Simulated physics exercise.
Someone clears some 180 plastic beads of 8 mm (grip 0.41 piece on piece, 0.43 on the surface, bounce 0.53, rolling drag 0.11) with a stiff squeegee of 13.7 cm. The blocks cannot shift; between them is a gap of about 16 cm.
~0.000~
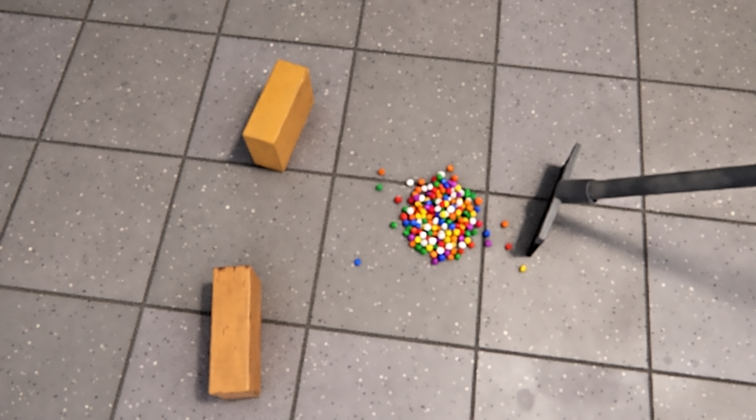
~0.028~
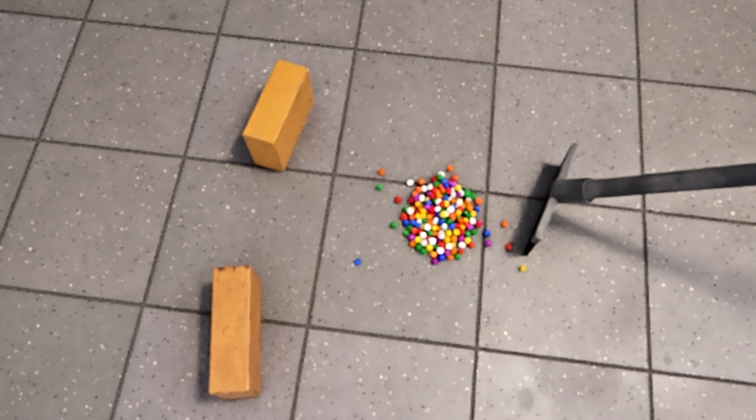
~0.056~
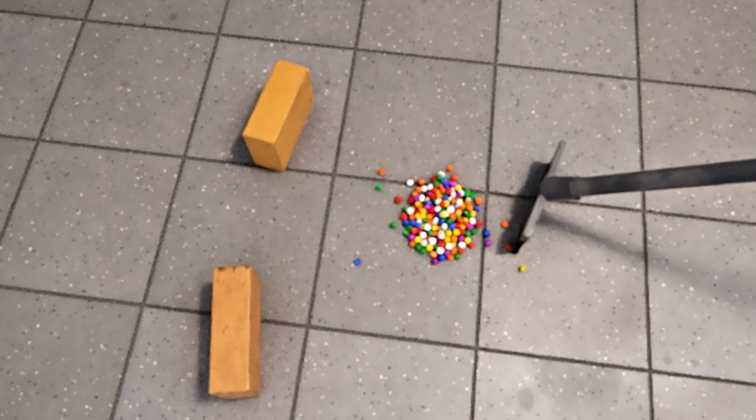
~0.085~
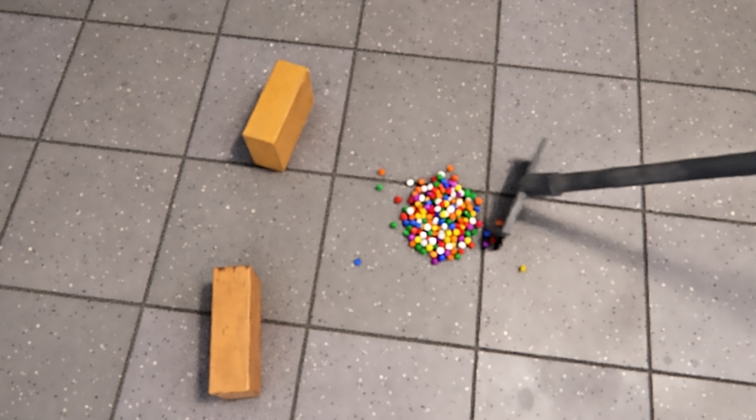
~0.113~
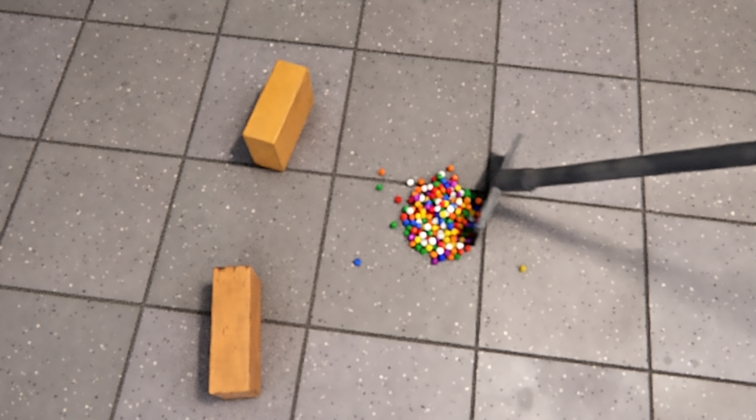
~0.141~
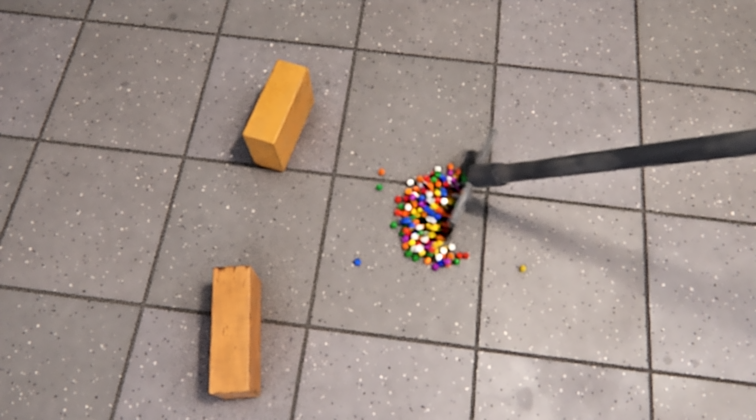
To begin with, a dark squeegee on a long pole rests to the right of a round pile of colourful beads, with two wooden blocks standing to the left on grey tiles. The squeegee slides left, reaches the pile's edge, then pushes into it, shoving the beads on its right side leftward.
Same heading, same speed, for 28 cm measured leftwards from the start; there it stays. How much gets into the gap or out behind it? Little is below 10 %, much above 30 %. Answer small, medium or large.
In or through the gap: Medium.
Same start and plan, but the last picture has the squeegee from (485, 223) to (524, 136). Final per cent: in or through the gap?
Through 10.
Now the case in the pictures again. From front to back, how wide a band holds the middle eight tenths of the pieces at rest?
Roughly 30 cm.
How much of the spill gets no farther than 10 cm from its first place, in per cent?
Some 10 per cent.
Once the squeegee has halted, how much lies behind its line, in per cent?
Some 25 per cent.
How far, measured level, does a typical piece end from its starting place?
Roughly 22 cm.
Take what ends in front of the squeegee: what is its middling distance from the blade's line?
Some 7 cm.
Then, at 0.28 s, squeegee 25 cm from its start, spill 22 cm wide; round the far block 5 %, held up before the blocks 95 %.
Then, at 0.42 s, squeegee 28 cm from its start, spill 31 cm wide; in or through the gap 20 %, round the far block 10 %, held up before the blocks 70 %.
After 0.54 s, squeegee 28 cm from its start, spill 38 cm wide; in or through the gap 25 %, round the far block 10 %, held up before the blocks 65 %.
In the end, at 1.8 s, in or through the gap 25 %, round the near block 0 %, round the far block 10 %, held up before the blocks 60 %.
